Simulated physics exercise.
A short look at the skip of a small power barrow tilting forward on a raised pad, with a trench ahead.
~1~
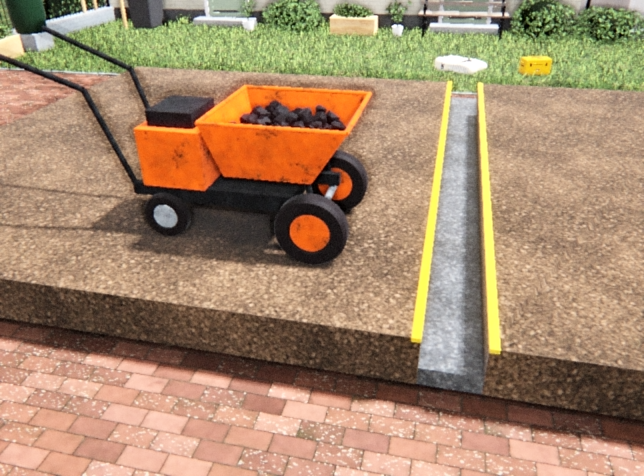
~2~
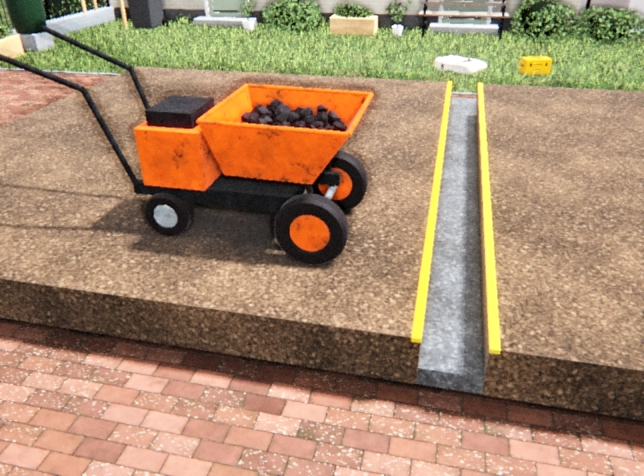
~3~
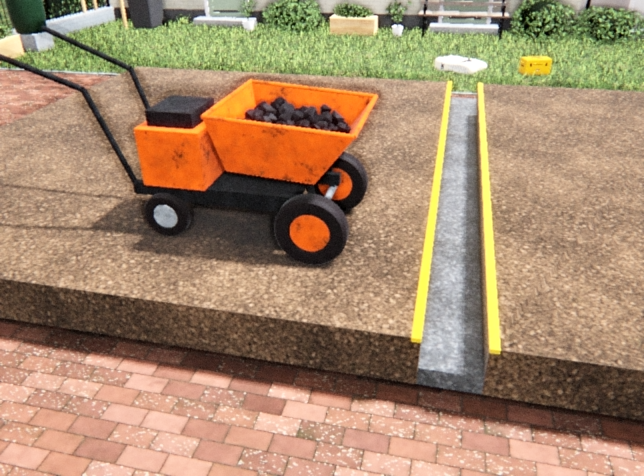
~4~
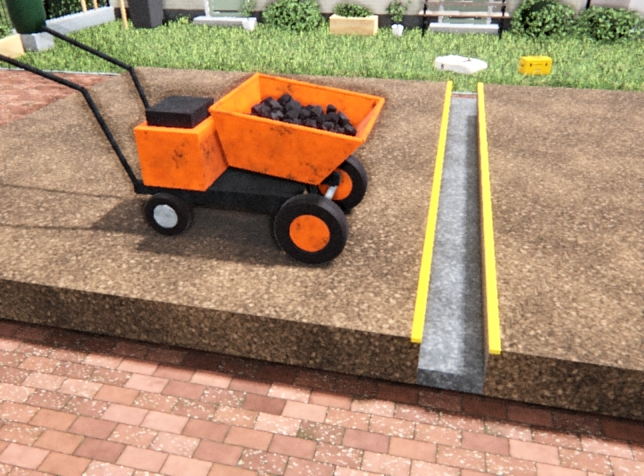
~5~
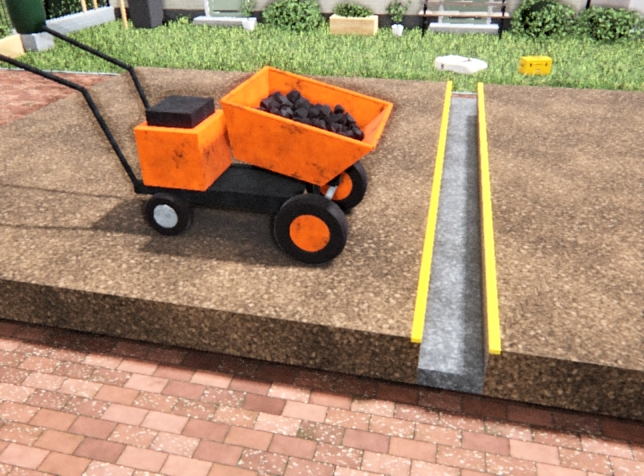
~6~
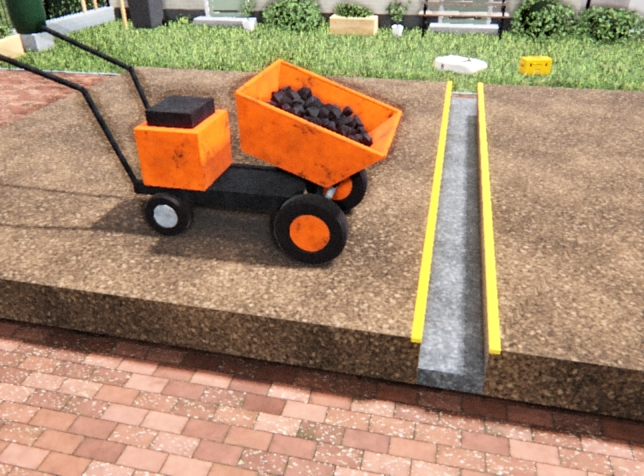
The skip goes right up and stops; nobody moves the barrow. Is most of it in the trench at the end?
The trench takes more than half.
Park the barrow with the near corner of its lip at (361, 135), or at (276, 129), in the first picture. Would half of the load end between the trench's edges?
One: The larger part. Two: Below a half.
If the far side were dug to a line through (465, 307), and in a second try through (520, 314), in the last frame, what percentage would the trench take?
The first gives 60 %, the second 90 %.
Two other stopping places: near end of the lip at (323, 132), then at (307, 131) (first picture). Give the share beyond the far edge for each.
First some 0, then 0 per cent.
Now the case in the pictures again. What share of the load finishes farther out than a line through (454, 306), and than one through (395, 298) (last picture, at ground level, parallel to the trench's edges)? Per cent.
About 40 and 90 per cent.
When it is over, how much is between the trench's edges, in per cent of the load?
Some 80 per cent.
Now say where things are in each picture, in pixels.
In the first picture, lip of the skip (346, 134), level; top of the load (285, 131), lumps of coal; first edge of the trench (421, 301); far edge (493, 310), the trench under half as wide as the skip, and about half as deep as wide.
In the second picture, lip of the skip (348, 135), level; top of the load (286, 131).
In the third picture, lip of the skip (354, 137), tipped barely; top of the load (272, 121).
In the fourth picture, lip of the skip (362, 142), tipped a little; top of the load (278, 118).
In the fifth picture, lip of the skip (372, 148), tipped a little; top of the load (274, 109).
In the sixth picture, lip of the skip (383, 157), tipped clearly; top of the load (286, 104); first edge of the trench (421, 301); far edge (493, 310).
Just after the last frame, skip tipped steeply; every one in the skip.
A moment on, skip tipped right over; almost all in the skip; about a tenth in or heaped over the trench; just a few falling.
Further on, skip tipped right over; roughly a third in the skip; just a few short of the trench; roughly two thirds in or heaped over the trench; just a few beyond it.
When it is over, skip tipped right over; about a tenth in the skip; about a tenth short of the trench; the larger part in or heaped over the trench; just a few beyond it.
